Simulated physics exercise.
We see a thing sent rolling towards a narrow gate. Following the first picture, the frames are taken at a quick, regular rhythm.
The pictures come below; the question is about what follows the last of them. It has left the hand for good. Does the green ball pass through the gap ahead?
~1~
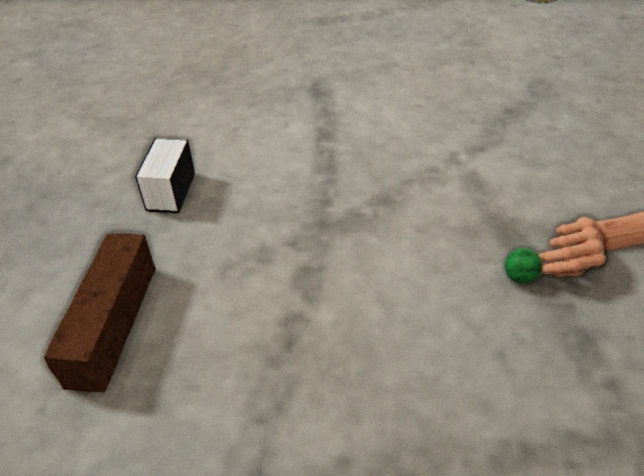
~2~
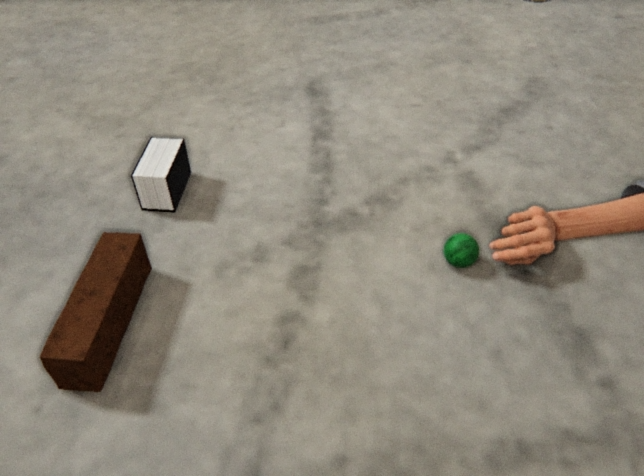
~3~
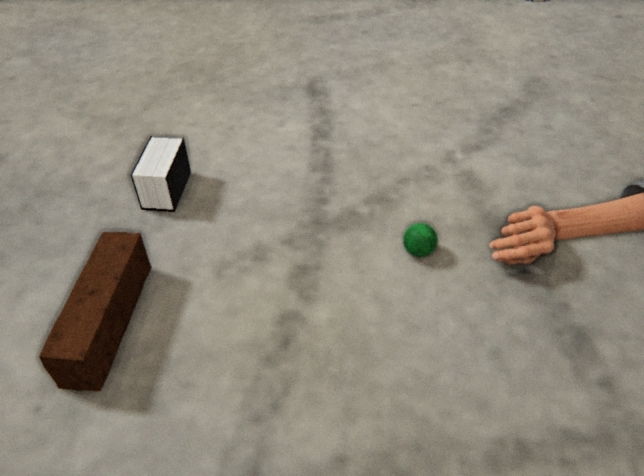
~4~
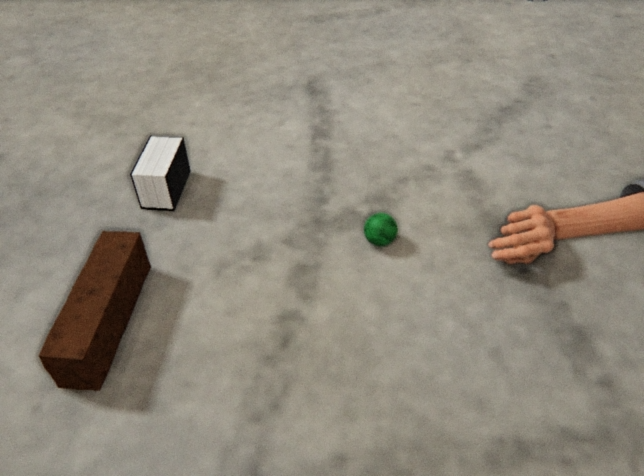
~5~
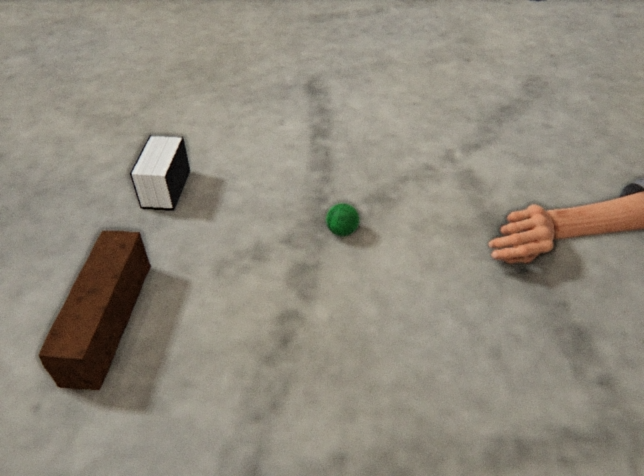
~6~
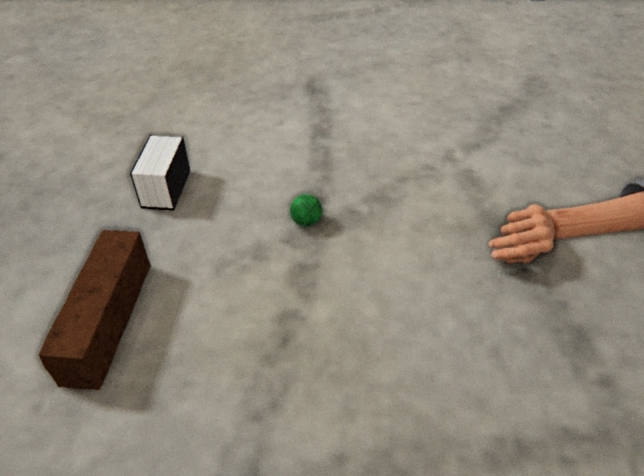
In the end the green ball is stopped.
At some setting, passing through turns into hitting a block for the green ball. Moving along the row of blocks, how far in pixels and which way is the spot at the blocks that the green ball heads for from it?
24 pixels down.
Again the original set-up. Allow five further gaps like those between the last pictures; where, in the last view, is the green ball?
I'd put the centre roughly at (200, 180) in the last view.
Then, 0.36 s later than the last frame, green ball coming back near (207, 171).
Then, 0.94 s later than the last frame, green ball coming back near (235, 132).
When it is over, the green ball bounces off.
